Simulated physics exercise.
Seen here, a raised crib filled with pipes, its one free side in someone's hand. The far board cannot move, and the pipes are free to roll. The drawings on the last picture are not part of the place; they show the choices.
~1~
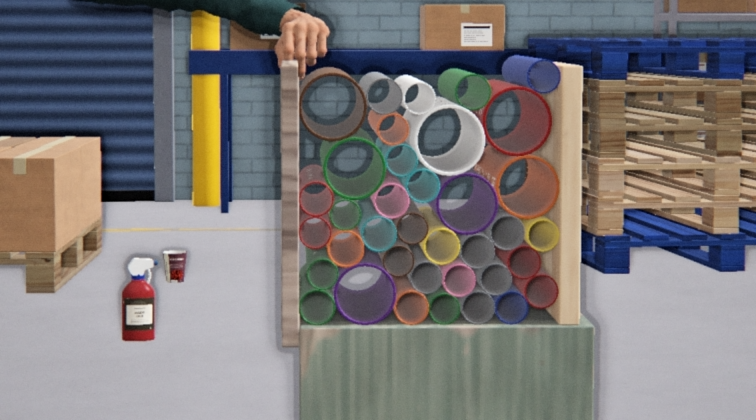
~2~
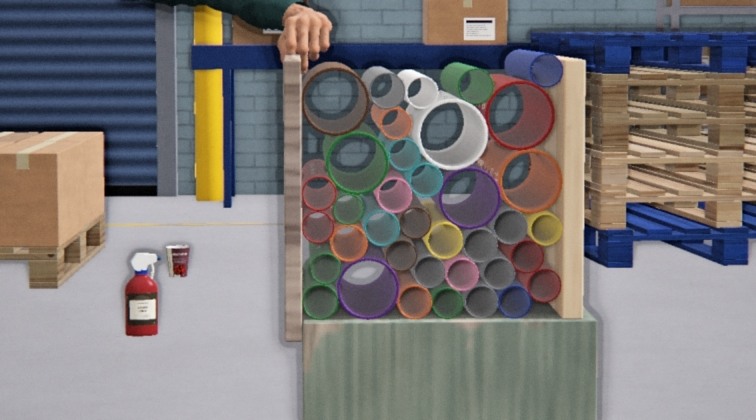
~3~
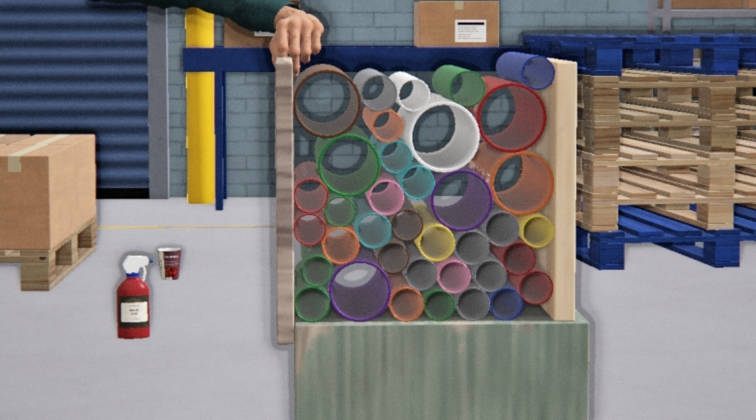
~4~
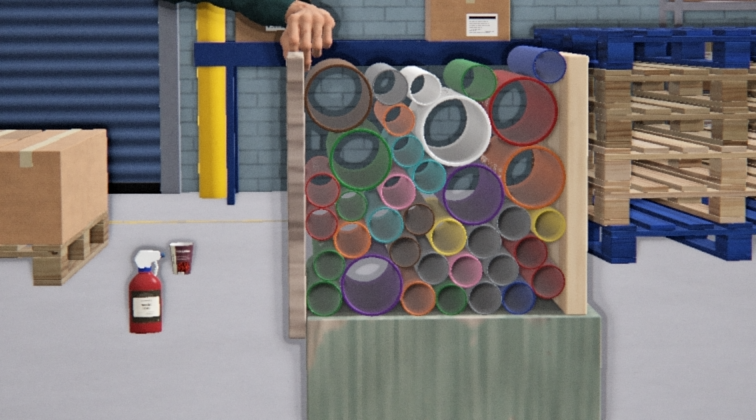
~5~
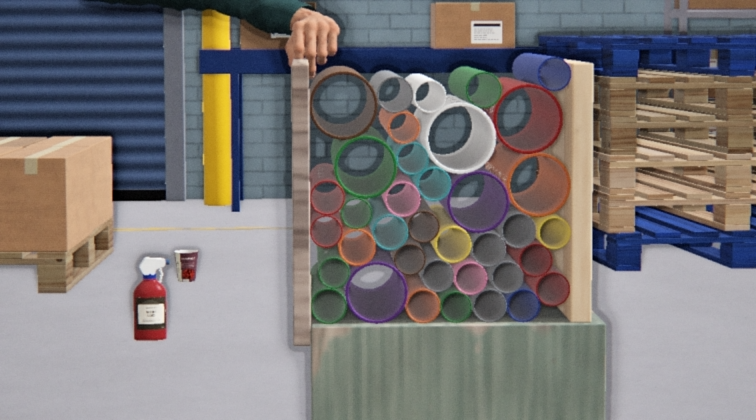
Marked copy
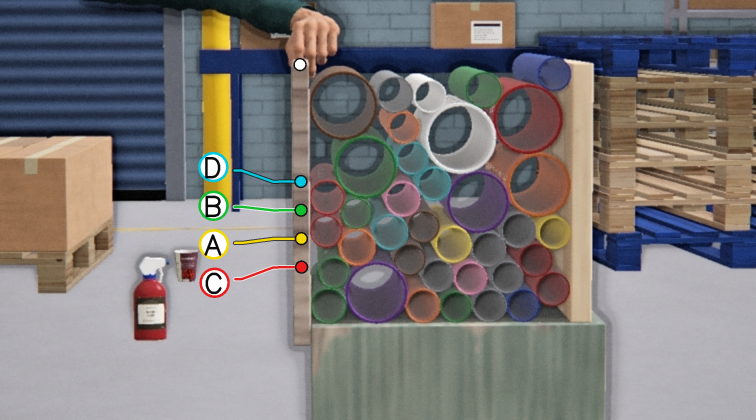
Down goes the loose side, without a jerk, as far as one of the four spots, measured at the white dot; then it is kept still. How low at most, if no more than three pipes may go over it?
The lowest mark that will do is B.
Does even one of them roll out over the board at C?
Yes.
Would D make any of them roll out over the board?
At D: Yes.
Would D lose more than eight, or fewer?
At D, fewer than eight.
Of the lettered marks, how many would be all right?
Two of the four.
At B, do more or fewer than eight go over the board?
At B, fewer than eight.
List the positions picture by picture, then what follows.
In the first picture, a grey pipe (496, 279); a yellow pipe (442, 246); a brown pipe (413, 229).
In the second picture, a brown pipe (416, 223); a red pipe (319, 194).
In the third picture, a red pipe (512, 118); a white pipe (414, 95).
In the fourth picture, side board (296, 185); a green pipe (324, 299).
In the fifth picture, a blue pipe (523, 306); a grey pipe (507, 277); a yellow pipe (453, 245).
On the marked copy, A at (301, 239); B at (301, 210); C at (301, 267); D at (301, 182); the white dot at (300, 65).
Following B. Soon after the start, top of the board (309, 130).
Later, top of the board (310, 203).
In the end, top of the board (310, 209), two out over the board.
As for the rest, A more than three out over the board; C more than three out over the board; D two out over the board.
